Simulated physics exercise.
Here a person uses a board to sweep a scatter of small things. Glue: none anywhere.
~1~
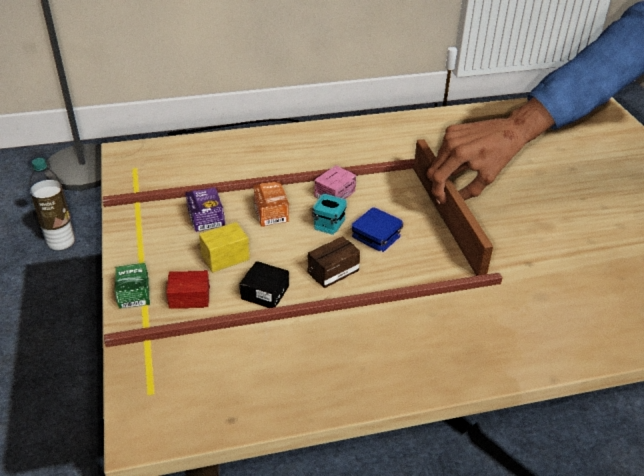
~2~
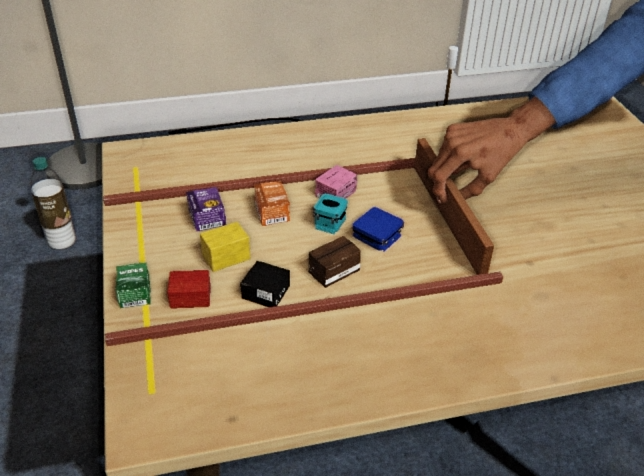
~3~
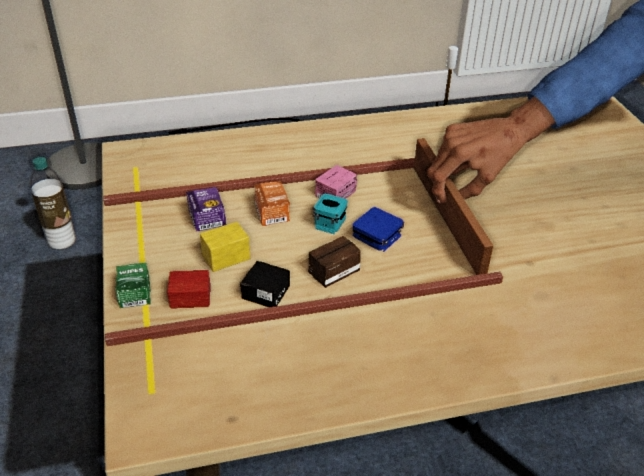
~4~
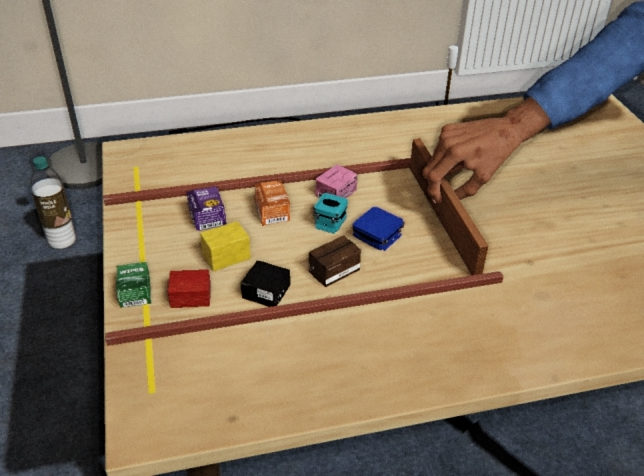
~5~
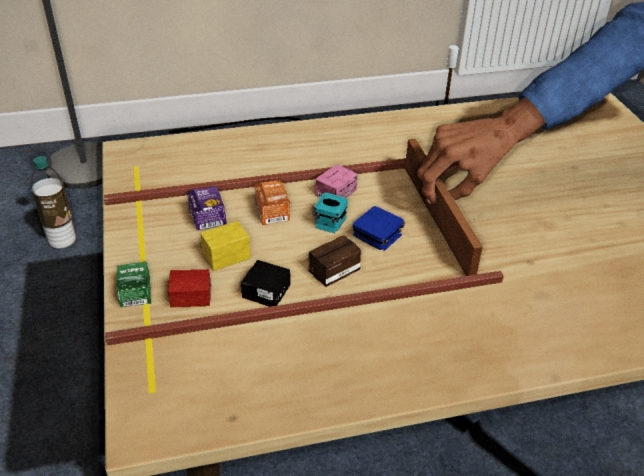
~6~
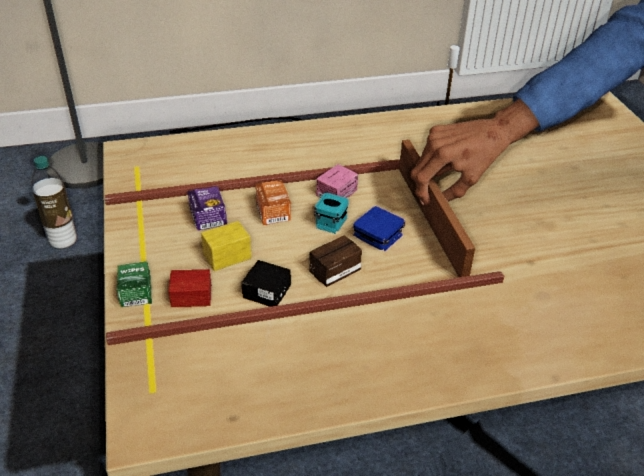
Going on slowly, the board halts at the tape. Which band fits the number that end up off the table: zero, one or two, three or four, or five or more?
The band is five or more.
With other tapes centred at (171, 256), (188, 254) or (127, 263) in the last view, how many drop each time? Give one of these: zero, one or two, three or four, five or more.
Taking the places one by one, it comes to three or four; 1 or 2; more than four.
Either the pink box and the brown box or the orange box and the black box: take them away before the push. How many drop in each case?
The counts would be 4 and 4.
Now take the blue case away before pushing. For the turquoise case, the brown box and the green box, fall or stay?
Turquoise case still up; brown box still up; green box down.
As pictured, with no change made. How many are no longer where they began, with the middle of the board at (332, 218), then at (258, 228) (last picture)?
At the first point the count is 5, at the second it's 9.
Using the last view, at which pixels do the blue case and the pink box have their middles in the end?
Answer: First (122, 261), after that (117, 206).
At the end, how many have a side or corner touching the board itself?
The figure is 4.
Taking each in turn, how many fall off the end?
It comes to 6.
Early on, none off yet; green box at rest near (134, 284); red block at rest near (191, 288); purple box at rest near (207, 208).
A while later, none off yet; green box at rest near (134, 284); red block at rest near (191, 288); purple box travelled about its own width near (178, 215).
Further along, one off so far; green box in the air near (86, 397); red block travelled well along near (104, 302); purple box travelled well along near (104, 231).
Finally, the number that fall off is five or more; lost, orange box, black box, yellow block, purple box, red block and green box.
